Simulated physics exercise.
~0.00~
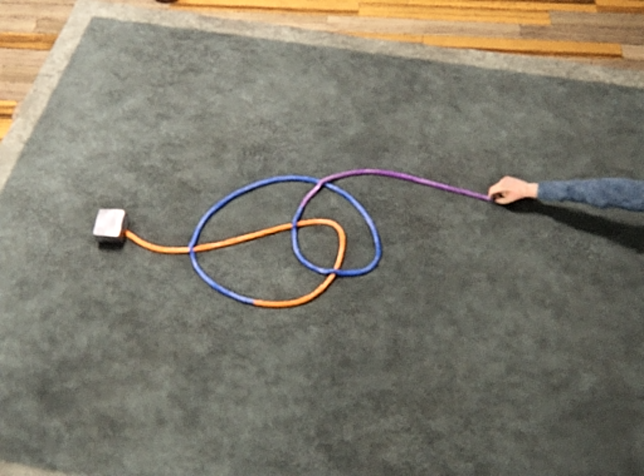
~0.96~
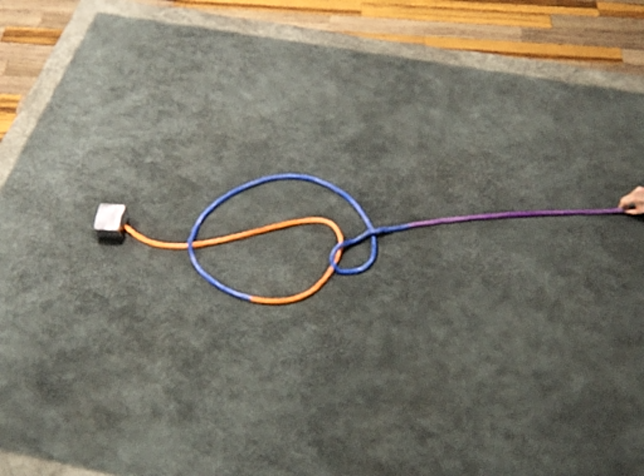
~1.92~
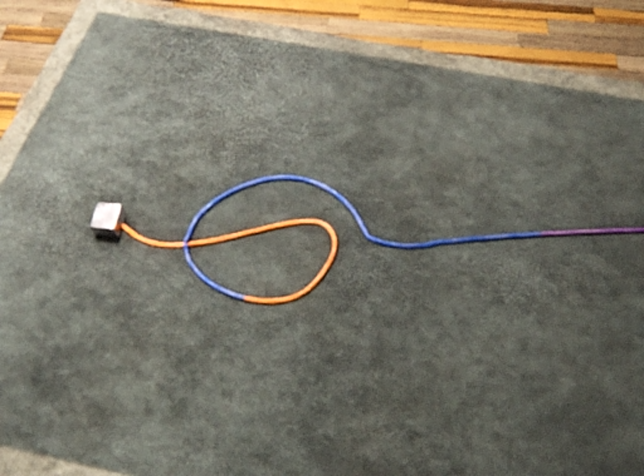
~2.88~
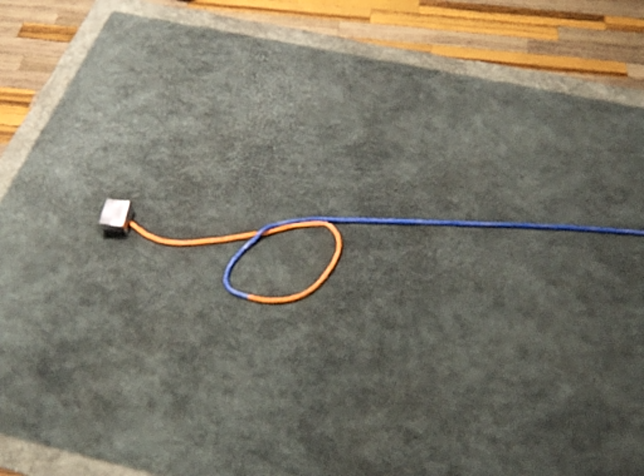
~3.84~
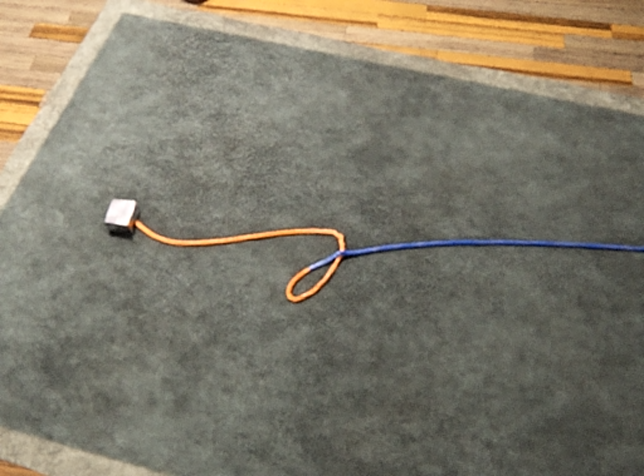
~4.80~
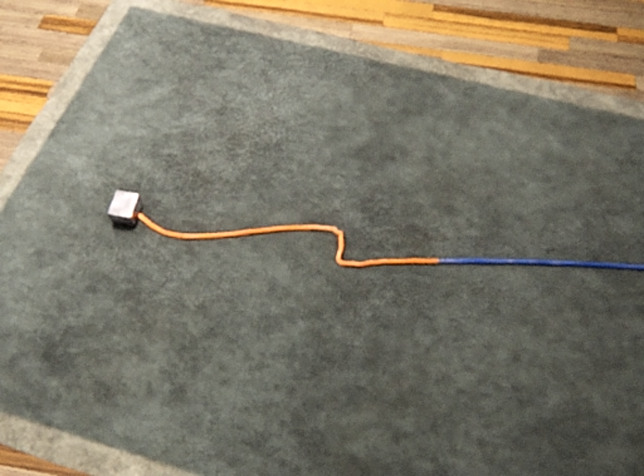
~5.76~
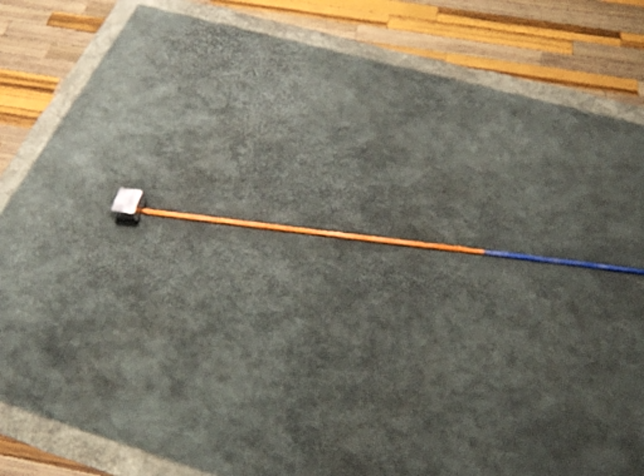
A hand in a blue sleeve holds the purple end of a rope at the right, above a dark grey carpet edged in pale trim on a striped wooden floor, seen from above at an angle. The rope runs orange, then blue, then purple from a small pale block at the left, crossing itself in loops. The hand pulls right and leaves view as the smaller loop opens. The remaining loop shrinks, slips out and leaves a small kink, while the view drifts slightly. Finally the orange and blue rope lies straight, without a knot in sight.
